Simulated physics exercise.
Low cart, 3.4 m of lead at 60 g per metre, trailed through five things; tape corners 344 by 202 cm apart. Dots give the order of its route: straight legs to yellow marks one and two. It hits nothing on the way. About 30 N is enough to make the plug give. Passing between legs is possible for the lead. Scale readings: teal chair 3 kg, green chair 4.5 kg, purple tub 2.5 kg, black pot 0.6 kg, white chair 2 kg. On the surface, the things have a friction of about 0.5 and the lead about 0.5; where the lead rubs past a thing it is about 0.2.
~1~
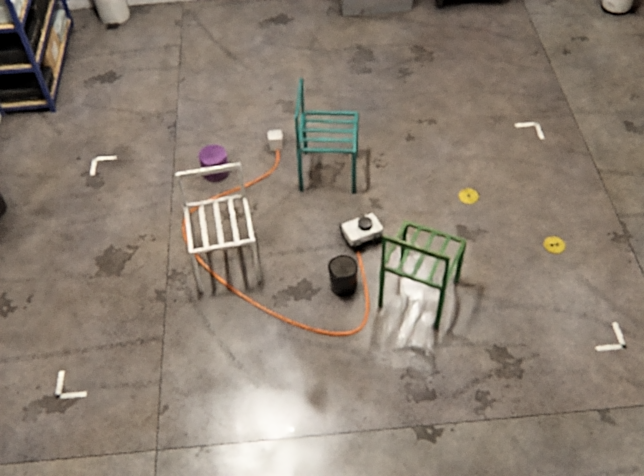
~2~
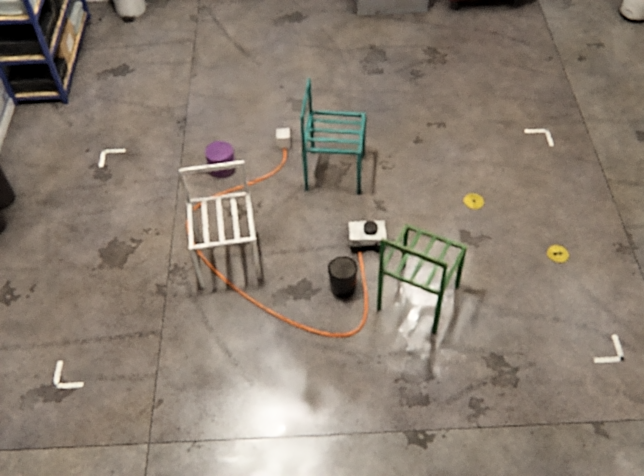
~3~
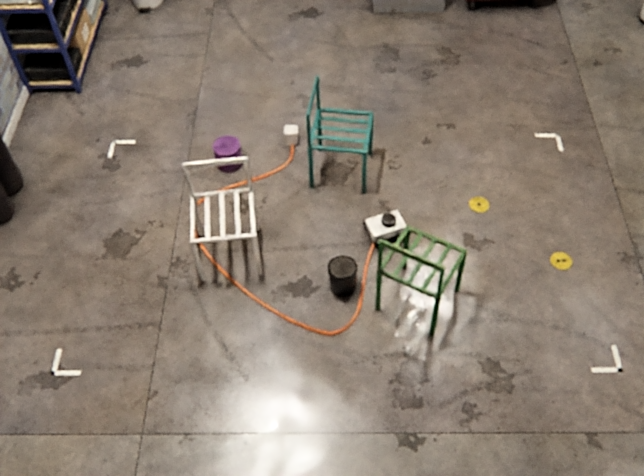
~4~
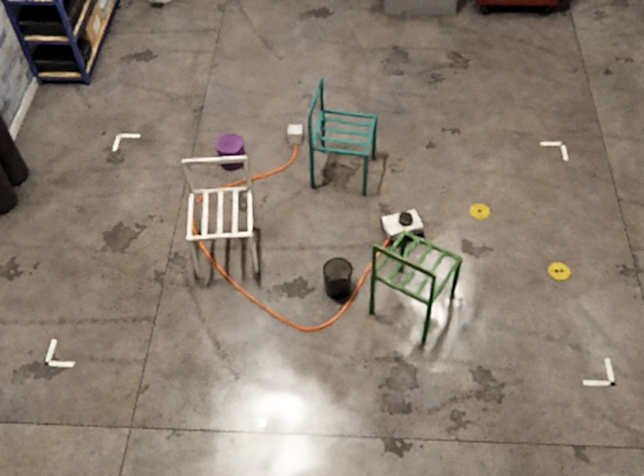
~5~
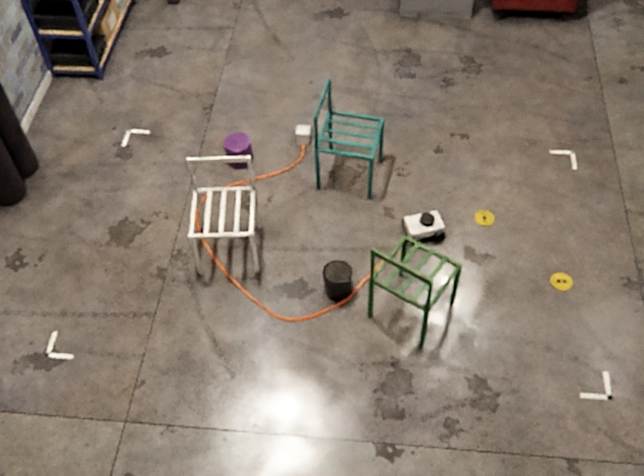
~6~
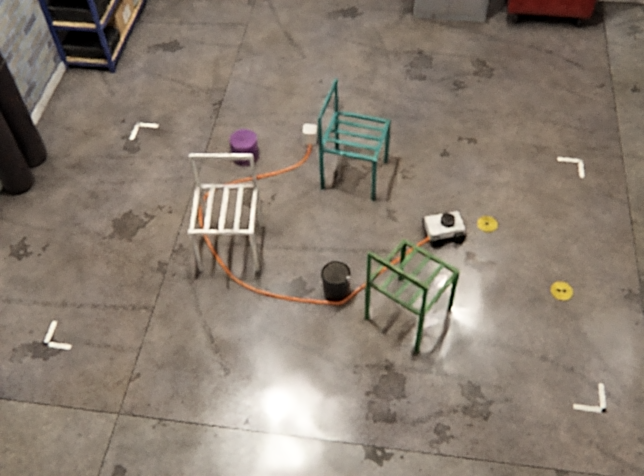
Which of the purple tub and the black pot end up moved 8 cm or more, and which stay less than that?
Outcome: The purple tub stays under that, the black pot moves that far.
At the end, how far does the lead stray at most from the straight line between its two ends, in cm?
Looks like close to 110 cm at the widest point.
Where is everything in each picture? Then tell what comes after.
The first frame shows shows, black pot (343, 266); marks (469, 196) (554, 245); lead runs through (312, 329) (365, 281); cart (356, 239).
In the second frame, shows, lead runs through (273, 173) (365, 283); cart (360, 240).
In the third frame, shows, lead runs through (279, 169) (365, 276); cart (379, 234).
In the fourth frame, shows, lead runs through (282, 168); cart (395, 233).
In the fifth frame, shows, lead runs through (288, 168); cart (416, 233).
The sixth frame shows shows, purple tub (243, 139); black pot (336, 273); lead runs through (293, 167) (313, 301); cart (436, 233).
Next, cart at (476, 225), lead slack at the fixed end; nothing else has moved.
Then, cart at (506, 243), 4 N at the fixed end; black pot 7 cm off its start.
After that, cart at (535, 270), 3 N at the fixed end; black pot 17 cm off its start at (338, 252), white chair 4 cm off its start at (230, 207).
Later, cart at (557, 289), 4 N at the fixed end; black pot 17 cm off its start, white chair 11 cm off its start.
At the end, cart at (557, 289), 4 N at the fixed end; black pot 17 cm off its start at (338, 252), purple tub 0 cm off its start at (243, 139), white chair 11 cm off its start at (240, 205).
